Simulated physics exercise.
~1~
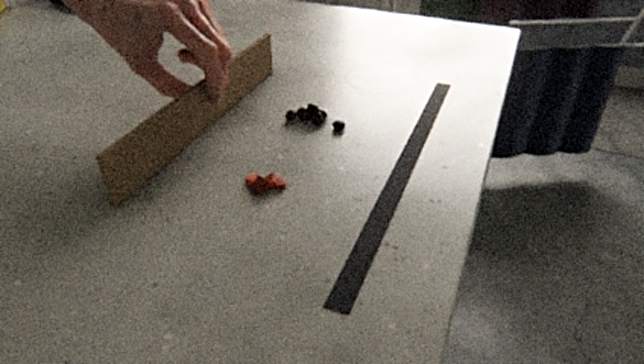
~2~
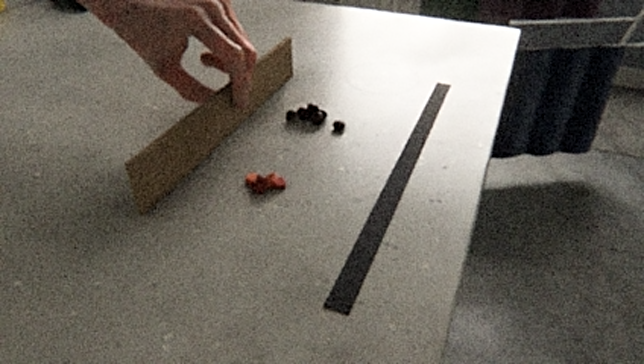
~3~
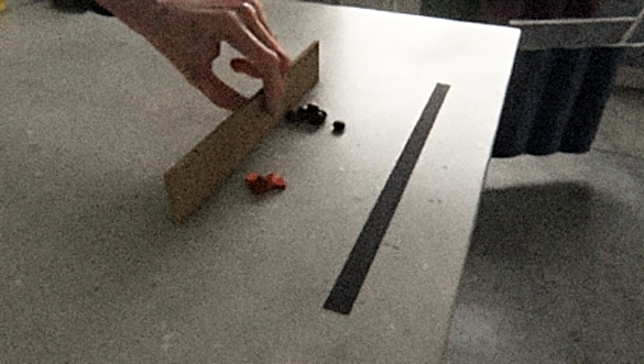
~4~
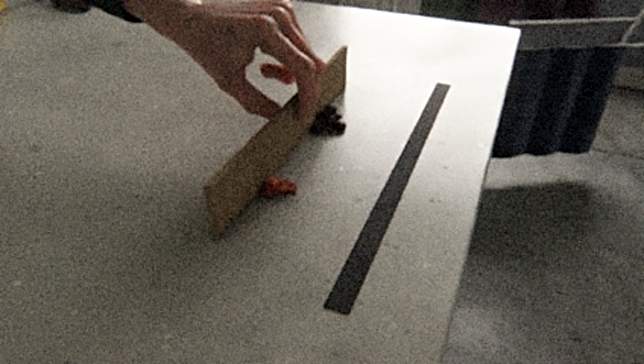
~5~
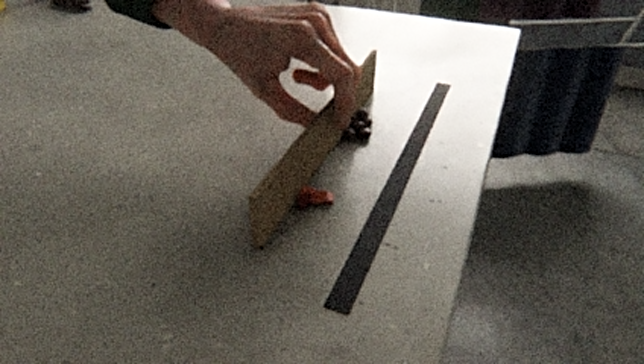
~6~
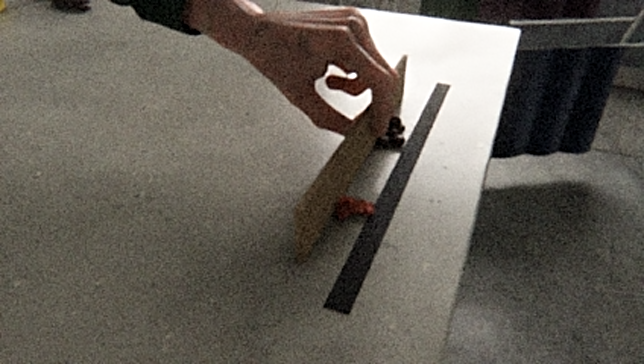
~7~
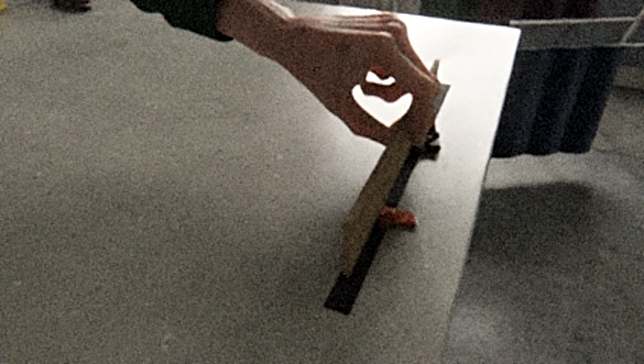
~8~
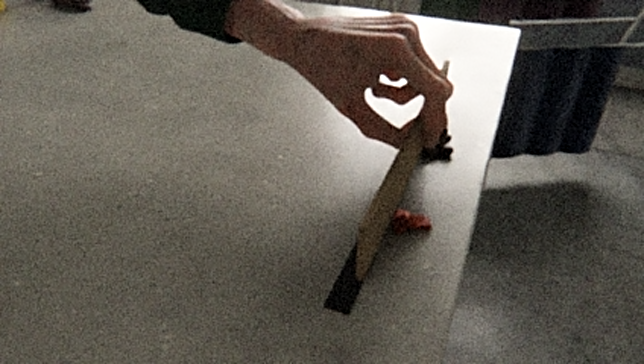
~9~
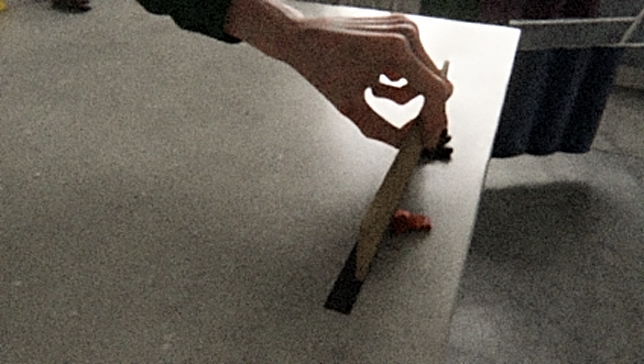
A hand slides a piece of card right, pushing two small piles past black tape.
